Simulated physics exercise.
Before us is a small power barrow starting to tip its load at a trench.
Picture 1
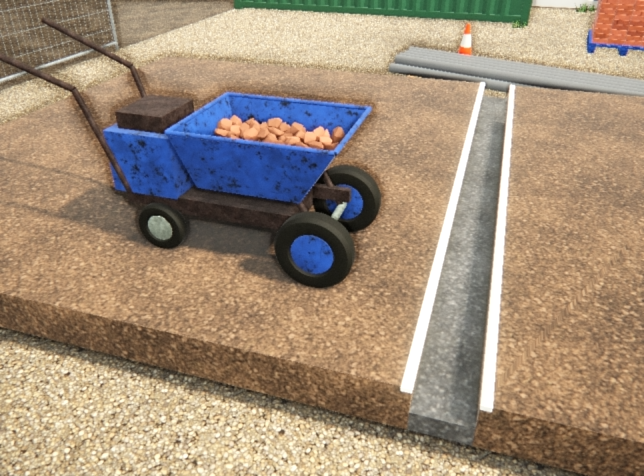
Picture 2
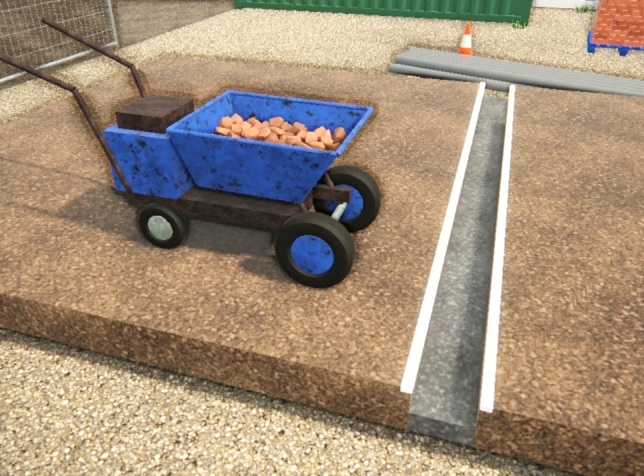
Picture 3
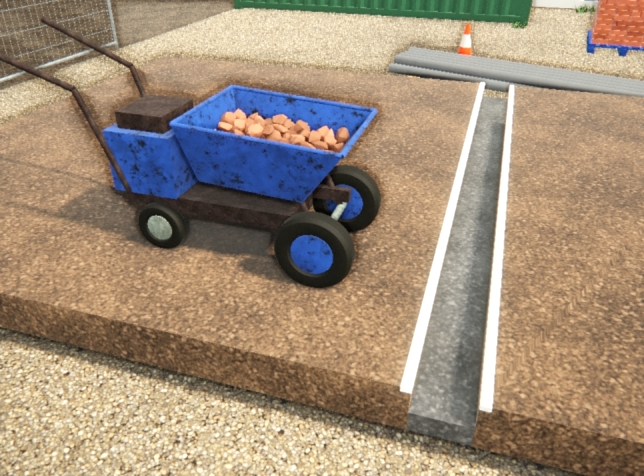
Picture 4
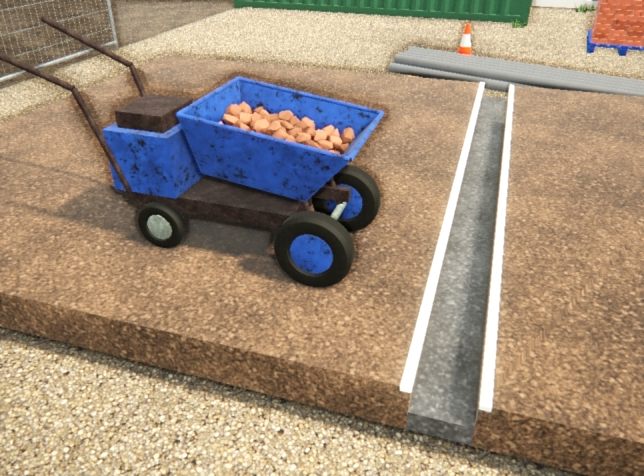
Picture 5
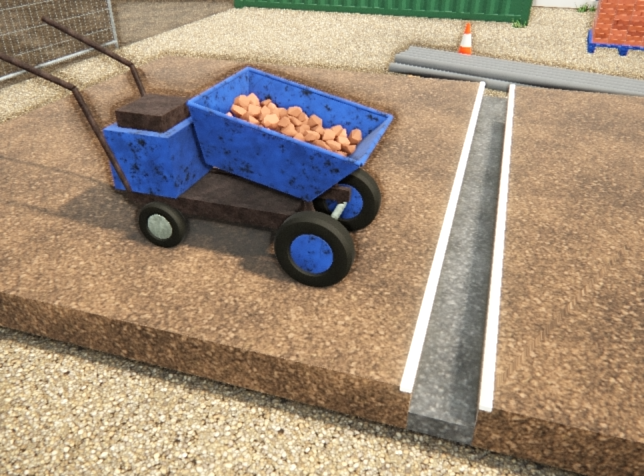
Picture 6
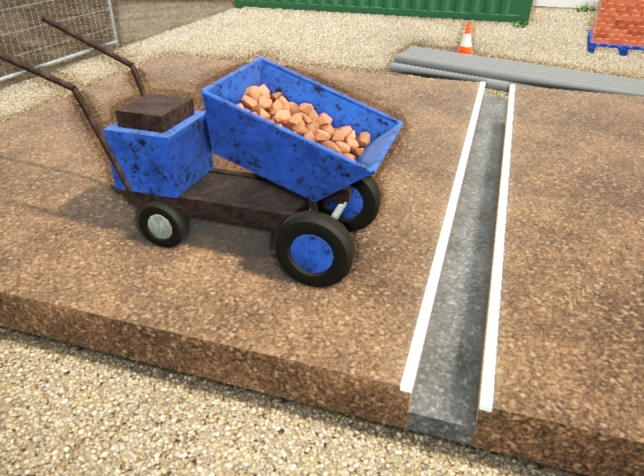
Small blue power barrow standing beside a narrow trench, its skip of rubble slowly tilting forward to the right.
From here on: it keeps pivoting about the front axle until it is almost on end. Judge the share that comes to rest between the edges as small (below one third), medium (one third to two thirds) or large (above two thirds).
The share is large, above two thirds.
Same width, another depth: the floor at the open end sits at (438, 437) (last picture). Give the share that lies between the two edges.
Roughly 100 in a hundred.
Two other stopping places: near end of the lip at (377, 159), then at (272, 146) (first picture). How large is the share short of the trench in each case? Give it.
0 % and 50 %.
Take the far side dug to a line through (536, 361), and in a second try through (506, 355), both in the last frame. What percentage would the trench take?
I'd expect close to 100 in a hundred and then close to 90 in a hundred.
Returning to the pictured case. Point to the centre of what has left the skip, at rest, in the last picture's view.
Somewhere around (467, 280) in the final view.
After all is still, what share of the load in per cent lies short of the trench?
Result: Some 5 % of the load.
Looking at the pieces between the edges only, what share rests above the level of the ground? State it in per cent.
About 25 %.
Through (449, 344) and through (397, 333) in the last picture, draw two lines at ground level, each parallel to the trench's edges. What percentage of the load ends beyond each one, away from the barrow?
Result, first then second: 60 %, 100 %.
Shortly afterwards, skip tipped steeply; the whole lot in the skip.
Next, skip tipped right over; the bulk in the skip; only a few short of the trench; near a quarter in or heaped over the trench; only a few beyond it; only a few falling.
Some moments later, skip tipped right over; only a few in the skip; only a few short of the trench; the bulk in or heaped over the trench; a little beyond it.
In the end, skip tipped right over; a little short of the trench; the bulk in or heaped over the trench; a little beyond it.
